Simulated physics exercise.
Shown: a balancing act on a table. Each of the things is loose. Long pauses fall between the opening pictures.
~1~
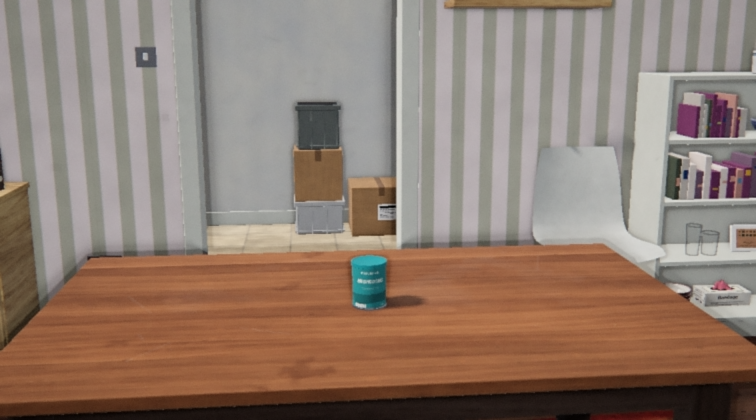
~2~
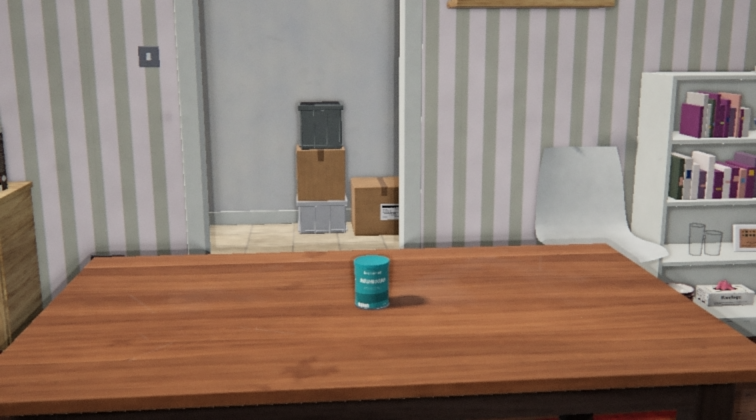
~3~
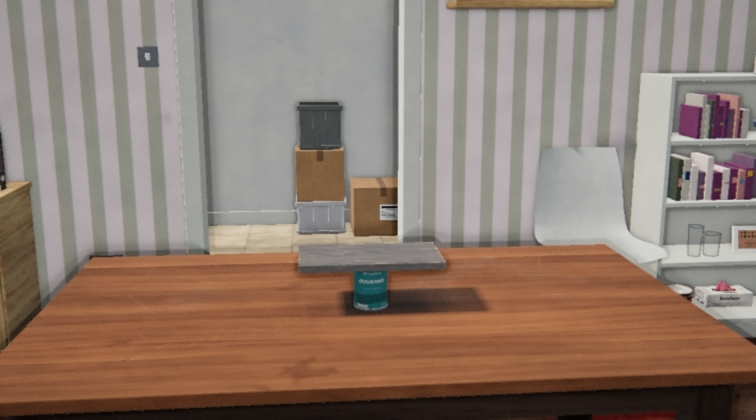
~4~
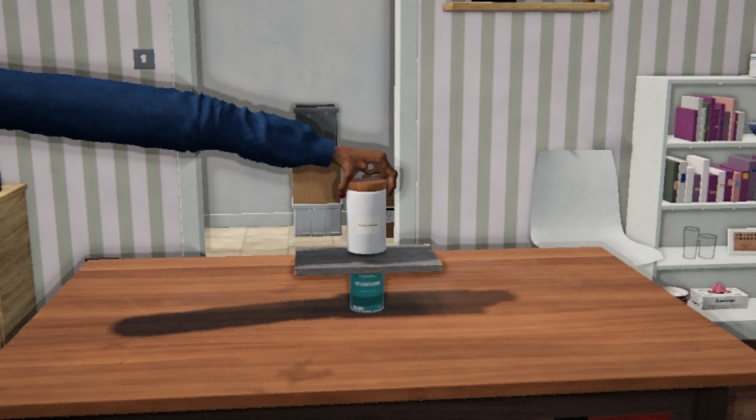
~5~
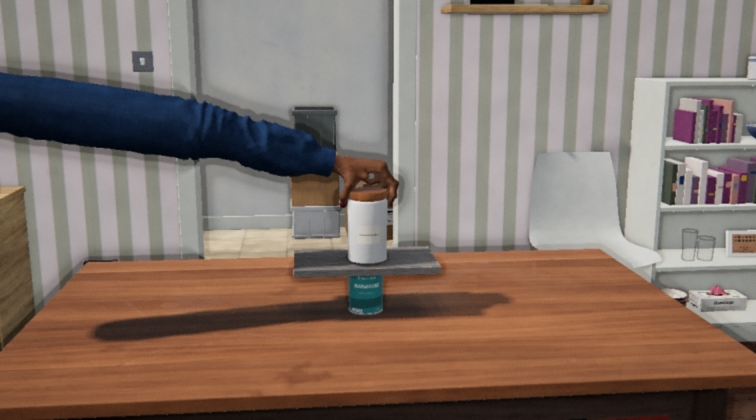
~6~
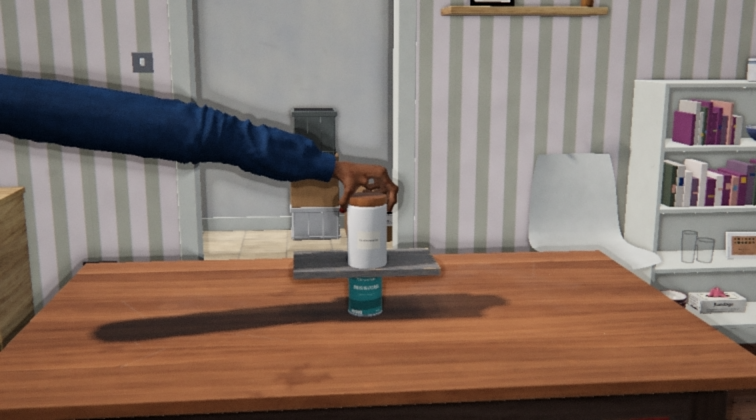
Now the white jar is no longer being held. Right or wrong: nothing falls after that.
Right.
Then, 0.30 s on from there, no change.
Then, 0.70 s on from there, white jar resting near (367, 231).
In the end, all 3 unmoved. At the end, from the last picture's camera, white jar near (367, 231). The stack stays up.
